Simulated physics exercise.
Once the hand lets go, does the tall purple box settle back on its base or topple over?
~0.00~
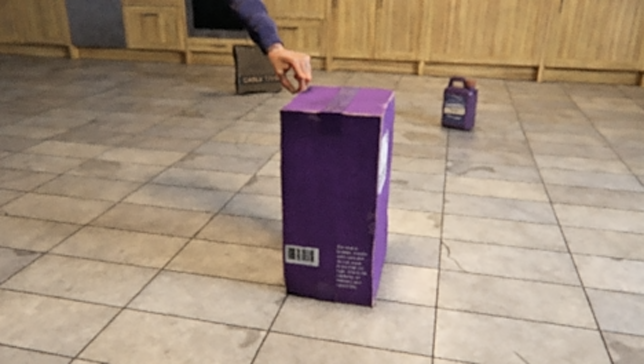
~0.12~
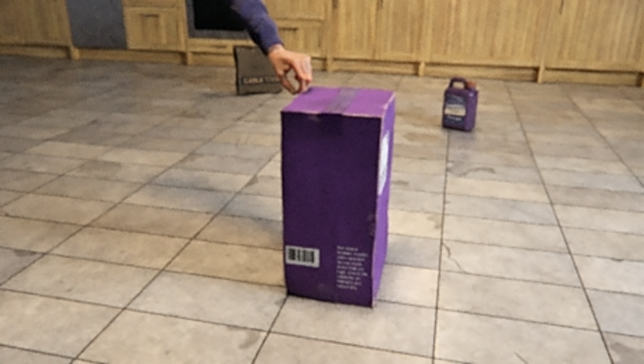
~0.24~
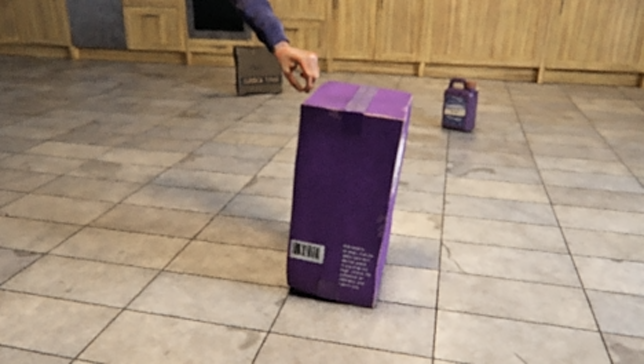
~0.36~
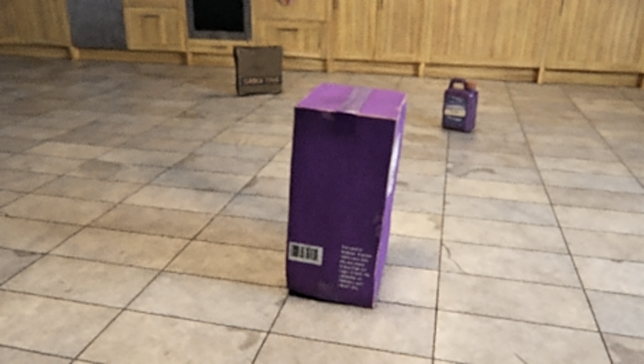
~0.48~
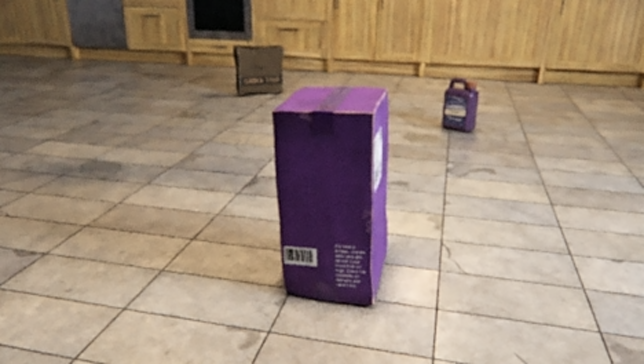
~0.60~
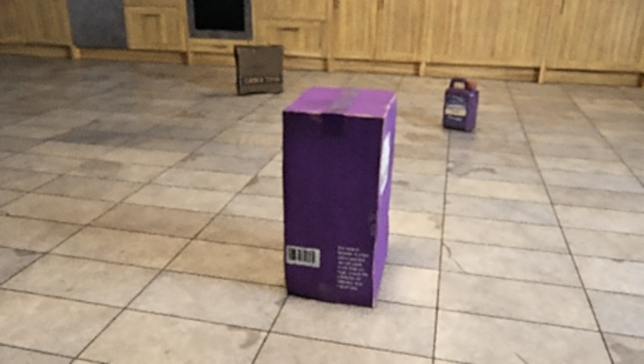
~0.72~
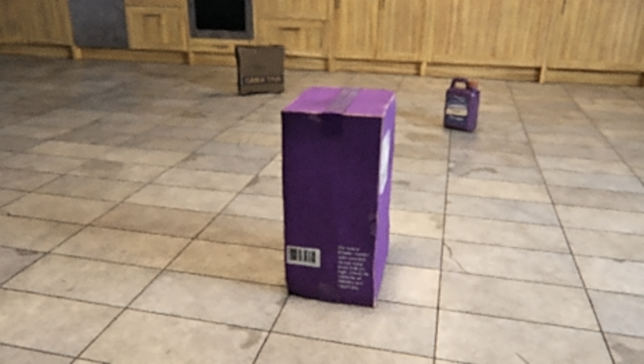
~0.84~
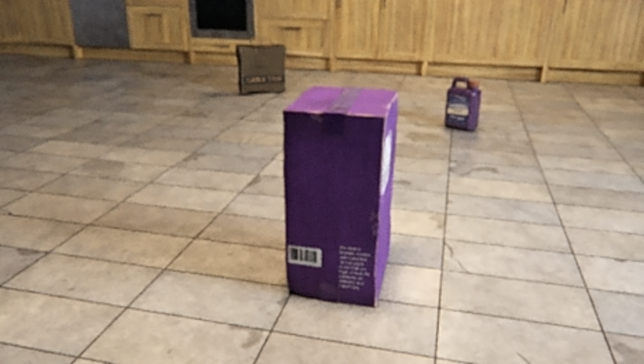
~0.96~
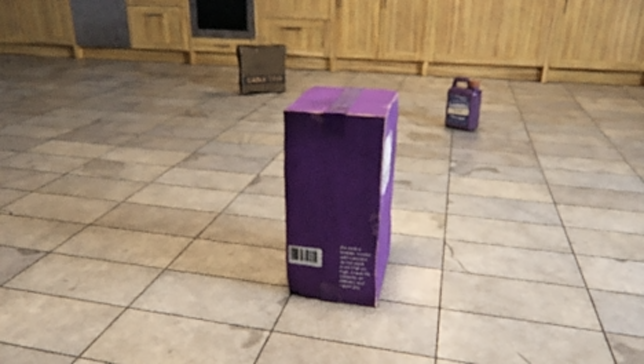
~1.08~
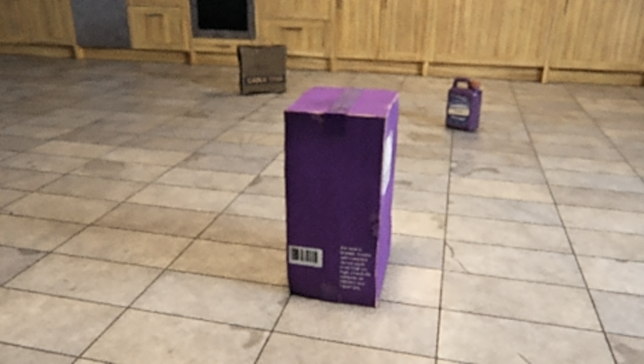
The purple box settles back on its base. It rocks a little after the hand leaves and then stands still and upright.
